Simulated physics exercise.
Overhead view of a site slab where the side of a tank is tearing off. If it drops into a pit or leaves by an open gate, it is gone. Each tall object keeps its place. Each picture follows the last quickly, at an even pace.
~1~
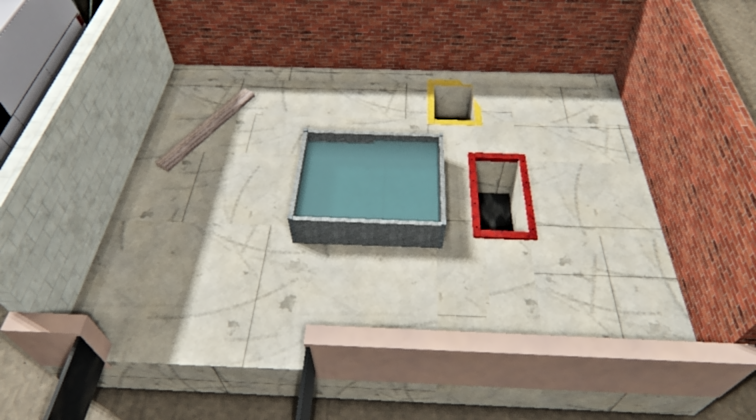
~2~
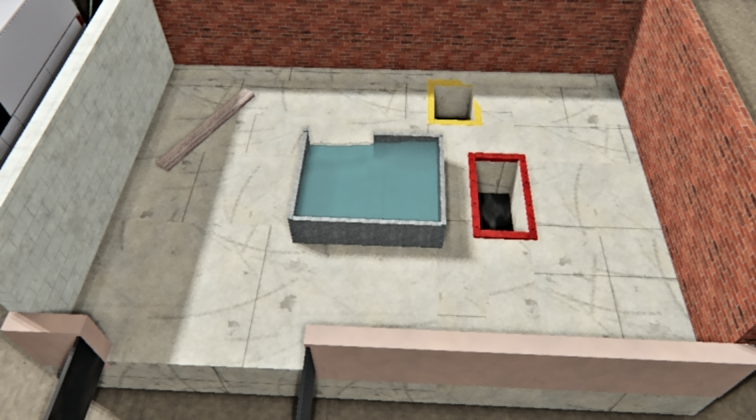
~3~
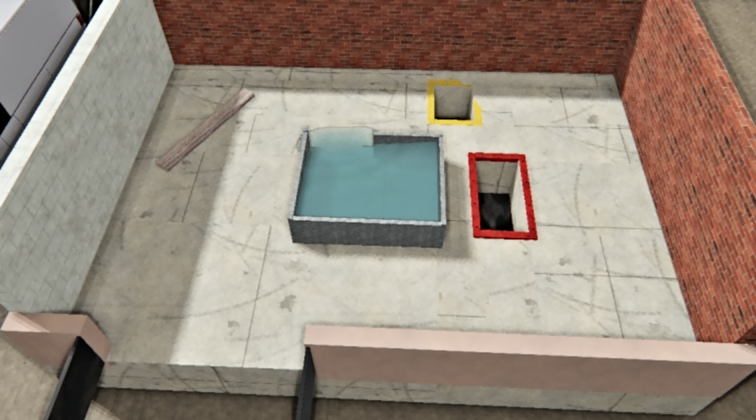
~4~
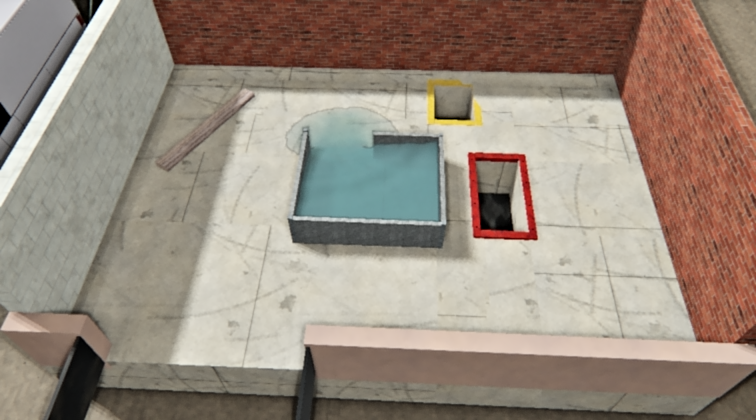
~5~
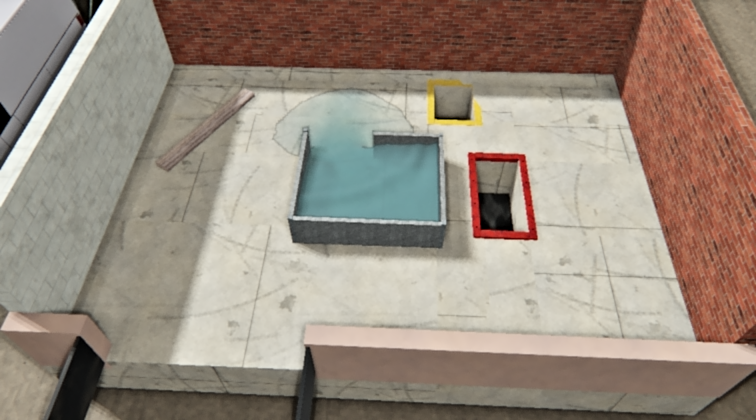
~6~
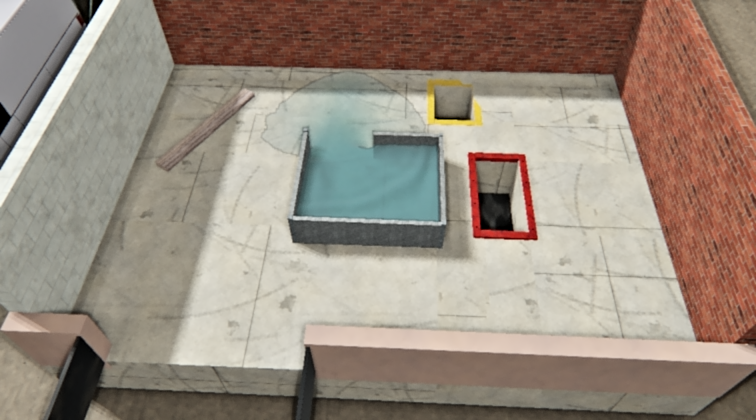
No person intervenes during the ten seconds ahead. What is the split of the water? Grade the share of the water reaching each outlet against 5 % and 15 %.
By my reckoning the gate lands between 5 and 15 %, the yellow pit goes over 15 %, the red pit stays under 5 %.
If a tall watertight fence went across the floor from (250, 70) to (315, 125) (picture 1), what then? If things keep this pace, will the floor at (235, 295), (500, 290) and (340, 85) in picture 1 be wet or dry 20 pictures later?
Going spot by spot: High and dry, then high and dry, then drenched.
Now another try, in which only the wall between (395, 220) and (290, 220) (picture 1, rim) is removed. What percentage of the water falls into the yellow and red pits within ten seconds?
The yellow pit gets 0 per cent and the red pit 0 per cent.
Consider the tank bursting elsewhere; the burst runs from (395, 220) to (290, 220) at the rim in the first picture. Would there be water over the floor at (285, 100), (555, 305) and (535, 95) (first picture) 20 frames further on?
Result, in sequence: Untouched by the flood; inundated; untouched by the flood.
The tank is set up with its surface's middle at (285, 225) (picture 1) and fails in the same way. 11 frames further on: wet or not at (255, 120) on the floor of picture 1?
Outcome at the given point: Swamped.
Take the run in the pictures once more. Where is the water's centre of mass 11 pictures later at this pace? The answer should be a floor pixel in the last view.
The water's centre sits above (345, 148).
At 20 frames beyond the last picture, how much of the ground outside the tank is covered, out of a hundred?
Estimate: Some 30 in a hundred.
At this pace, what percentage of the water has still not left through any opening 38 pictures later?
That works out to about 86 percent.
A moment on, water covers 15 % of the floor; the gate 0 %, the yellow pit 0 %, the red pit 0 %.
Next, water covers 20 % of the floor; the gate 0 %, the yellow pit 1 %, the red pit 0 %.
Then, water covers 30 % of the floor; the gate 0 %, the yellow pit 6 %, the red pit 0 %.
Later, water covers 45 % of the floor; the gate 0 %, the yellow pit 13 %, the red pit 0 %.
In the end, water covers 50 % of the floor; the gate 9 %, the yellow pit 19 %, the red pit 0 %.
